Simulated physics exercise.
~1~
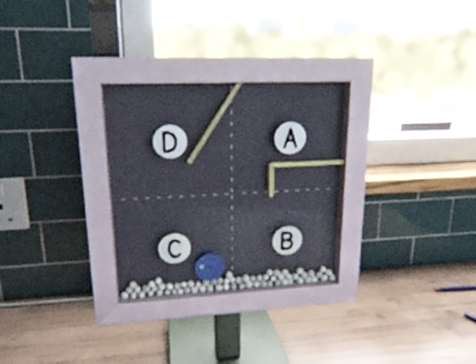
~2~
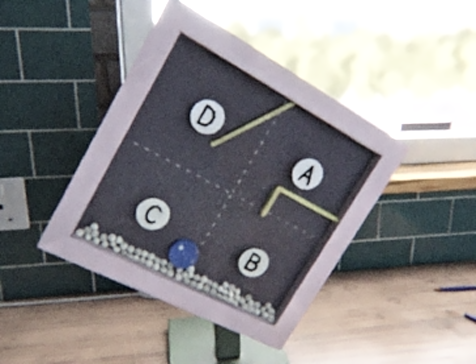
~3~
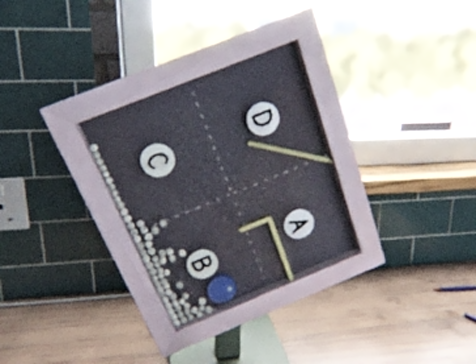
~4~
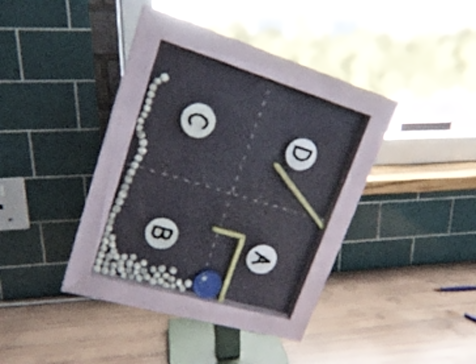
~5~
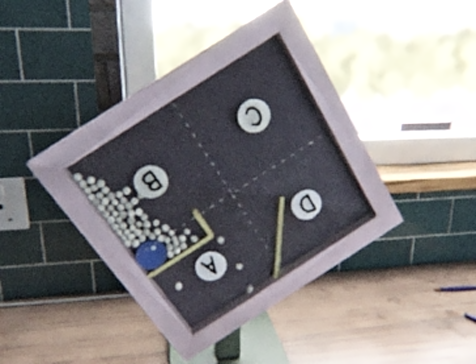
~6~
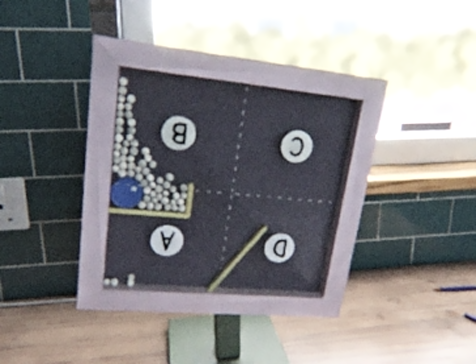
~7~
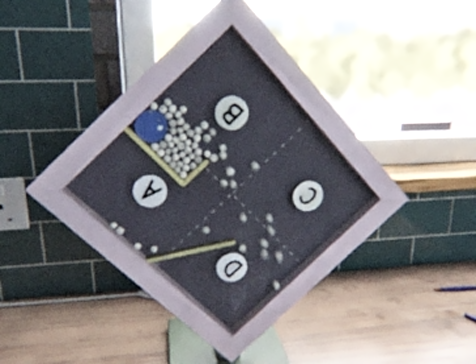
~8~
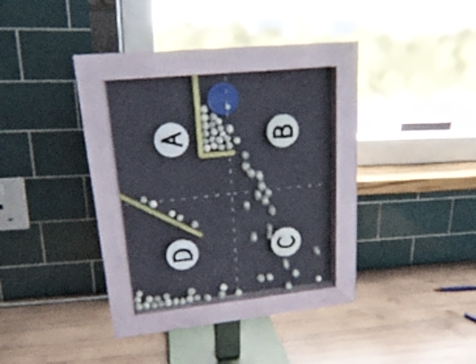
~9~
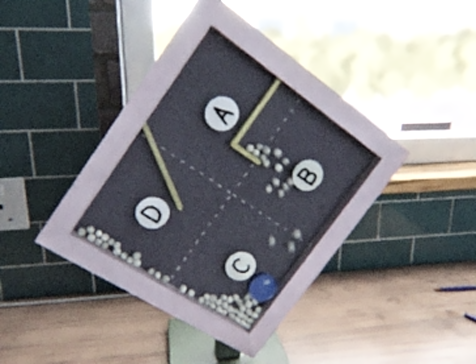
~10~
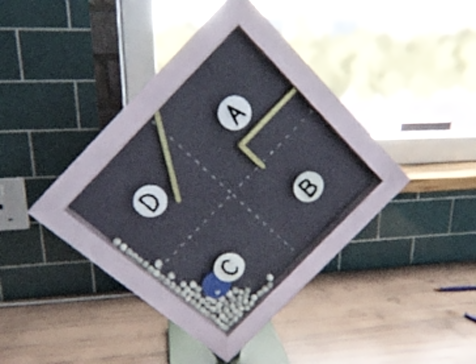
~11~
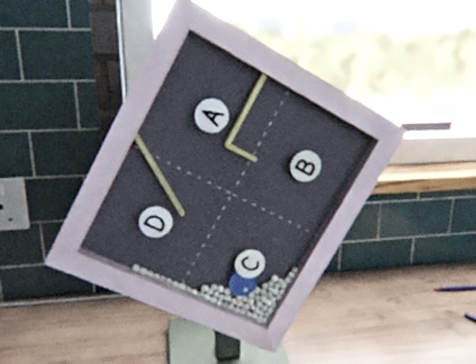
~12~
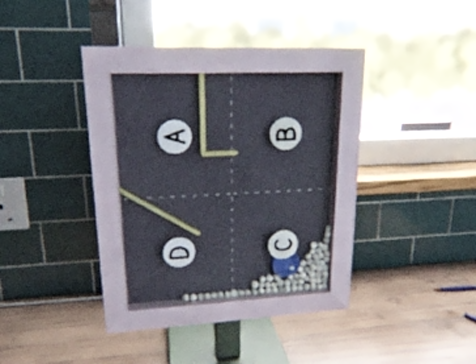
A square, shallow box with a pale pink rim and dark back stands upright on a green stand, seen from the front on a wooden worktop before green tiles and a bright window. Inside, small white pills and a blue disc lie along the bottom, below yellow ledges and four lettered quarters. The box turns clockwise, and the pills and disc slide into B and gather against the angled ledge. As it turns further, they spill down into C, some crossing D. It then swings partway back counterclockwise and stops, with the disc among pills heaped at lower right in C.
